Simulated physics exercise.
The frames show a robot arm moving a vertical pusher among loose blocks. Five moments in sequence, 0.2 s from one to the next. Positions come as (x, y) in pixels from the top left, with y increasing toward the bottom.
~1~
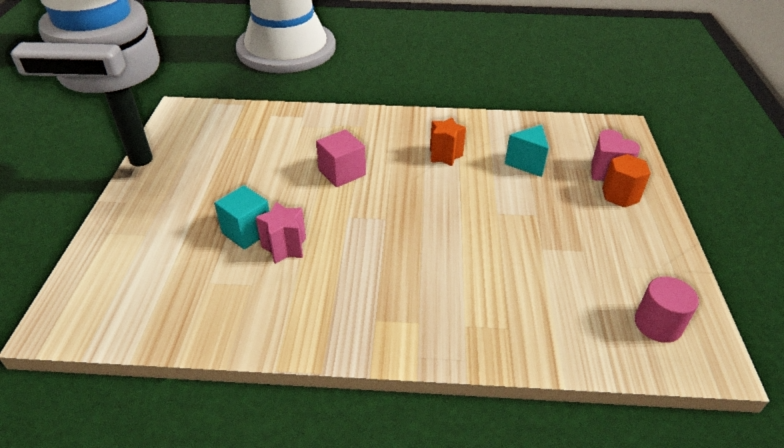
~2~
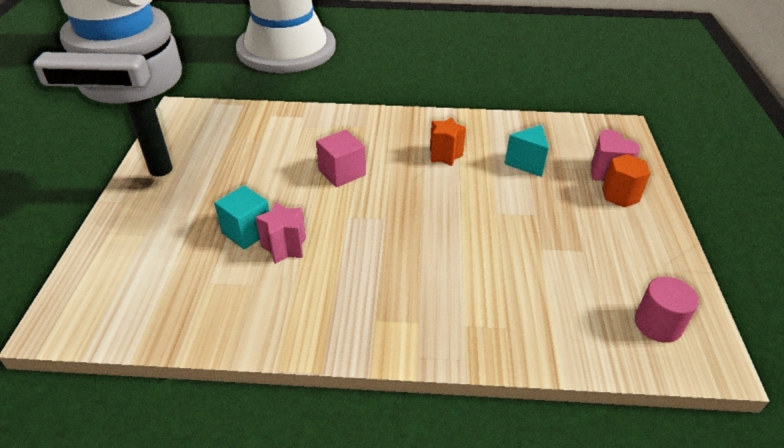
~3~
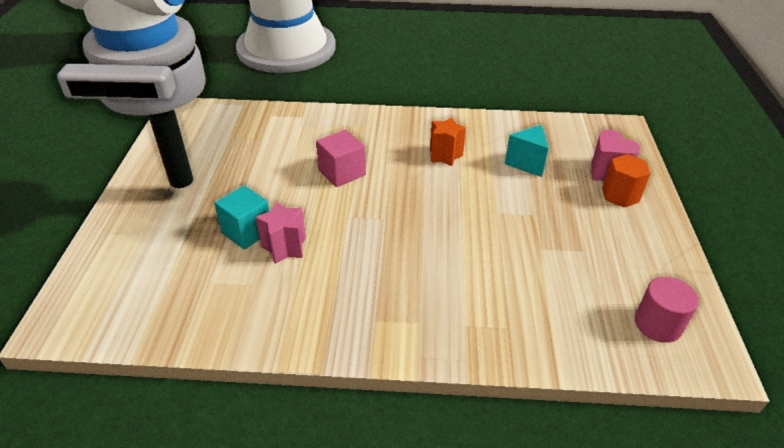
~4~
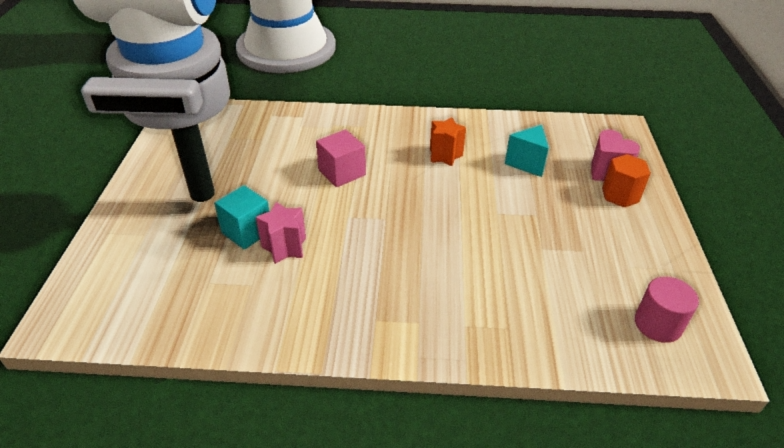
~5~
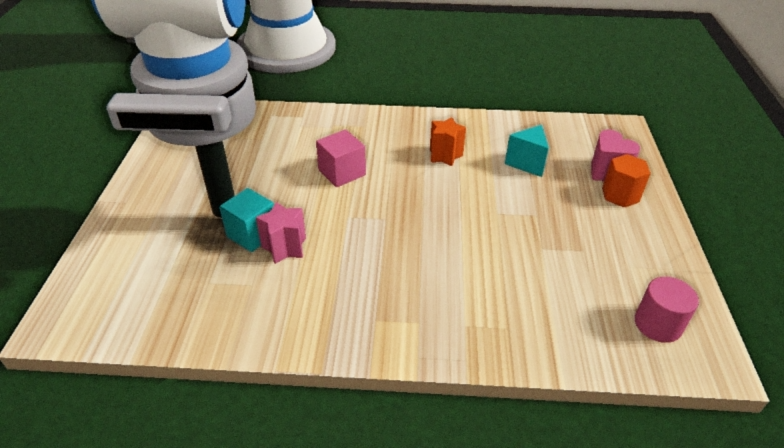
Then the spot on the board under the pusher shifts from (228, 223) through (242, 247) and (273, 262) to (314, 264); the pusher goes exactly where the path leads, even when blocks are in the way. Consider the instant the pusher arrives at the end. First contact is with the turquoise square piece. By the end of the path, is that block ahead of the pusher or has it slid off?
Held in front.
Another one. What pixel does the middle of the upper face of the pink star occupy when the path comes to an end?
By then it is at (383, 219).
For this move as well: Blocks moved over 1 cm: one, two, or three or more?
I predict two.
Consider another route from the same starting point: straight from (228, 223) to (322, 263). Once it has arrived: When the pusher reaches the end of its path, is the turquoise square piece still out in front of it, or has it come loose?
That block remains ahead.
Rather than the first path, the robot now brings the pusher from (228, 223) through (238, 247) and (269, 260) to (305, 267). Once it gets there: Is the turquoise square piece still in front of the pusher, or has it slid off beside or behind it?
My prediction: In front.
What follows on the original path. One third of the way, pusher (240, 234); turquoise square piece (268, 221), turned 25° anticlockwise; pink star (308, 222), turned 25° anticlockwise.
Two thirds of the way, pusher (272, 249); turquoise square piece (303, 231), turned 45° anticlockwise; pink star (344, 223), turned 45° anticlockwise.
At the end, pusher (312, 251); turquoise square piece (345, 232), turned 55° anticlockwise; pink star (383, 219), turned 55° anticlockwise.
